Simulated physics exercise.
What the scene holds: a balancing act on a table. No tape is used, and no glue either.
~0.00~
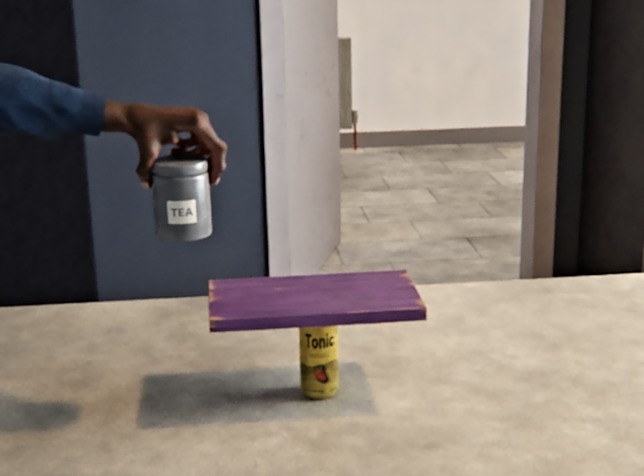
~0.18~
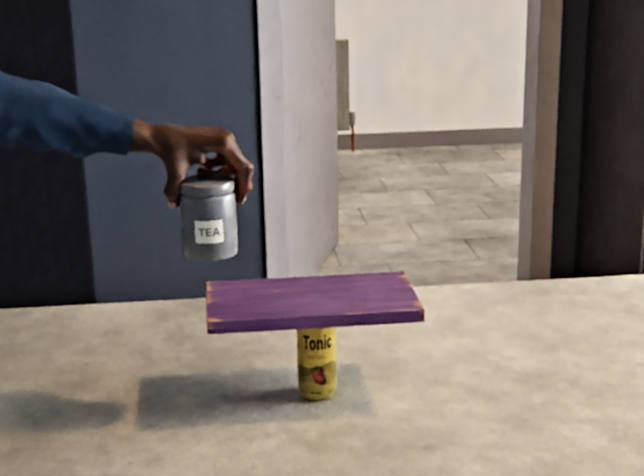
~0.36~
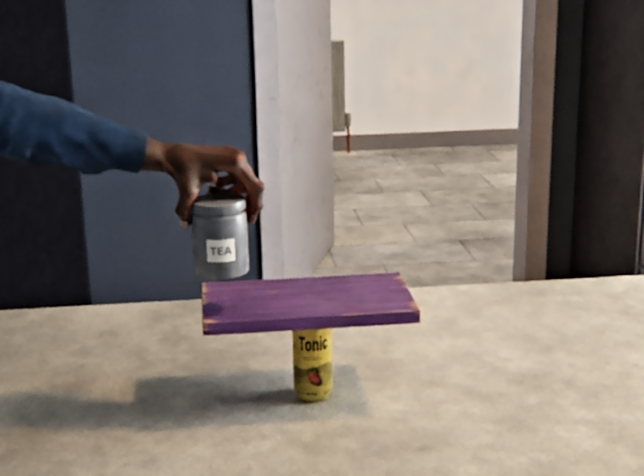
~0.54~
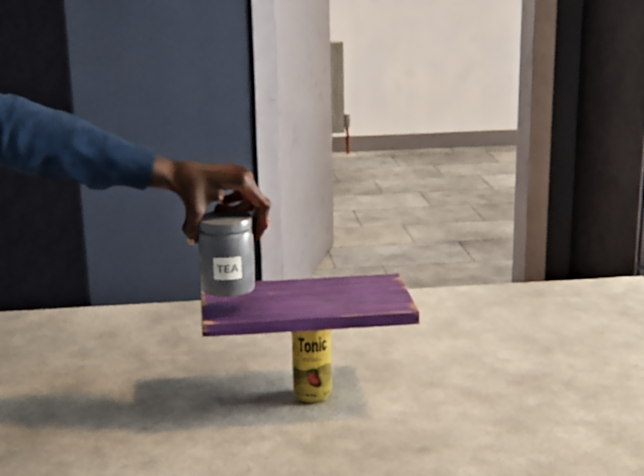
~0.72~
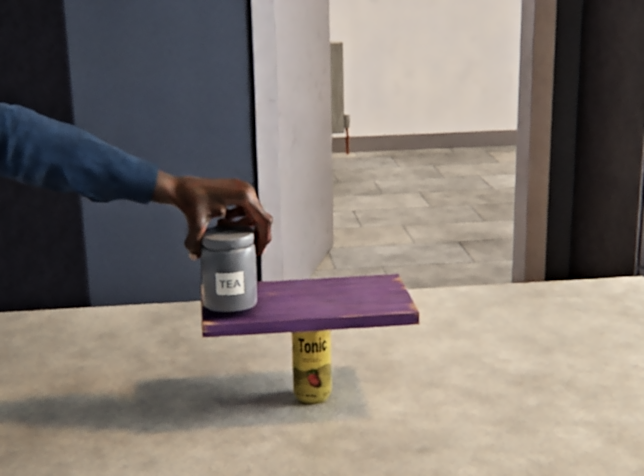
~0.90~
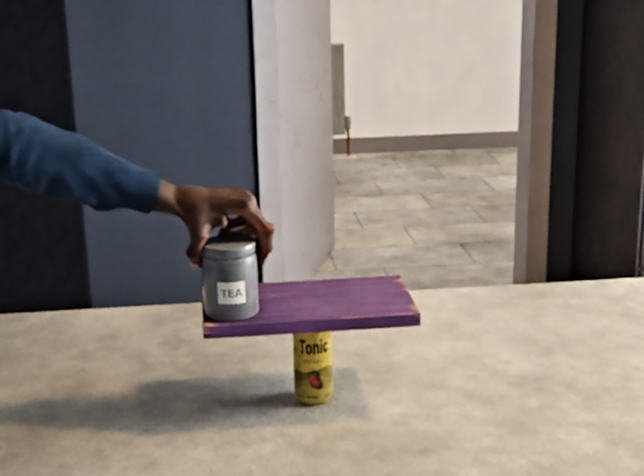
At first, a hand in a blue sleeve holds a grey jar labelled "TEA" above and left of a purple board balanced on a yellow can. The hand moves the jar right and down toward the board, then lowers it onto the left end, fingers still gripping the lid.
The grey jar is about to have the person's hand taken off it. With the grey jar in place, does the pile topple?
Yes, it topples.
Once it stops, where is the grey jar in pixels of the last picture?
I'd point to roughly (74, 434).
After 1.30 s, grey jar now fallen; purple board turned 48° from how it was put.
After 1.40 s, purple board turned 57° from how it was put.
After 1.60 s, purple board now fallen; yellow can shifted a little.
After 1.90 s, yellow can shifted a little.
In the end (2.1 s), fallen, purple board and grey jar; yellow can unmoved. At the end, from the last picture's camera, grey jar near (74, 434). The stack comes apart.
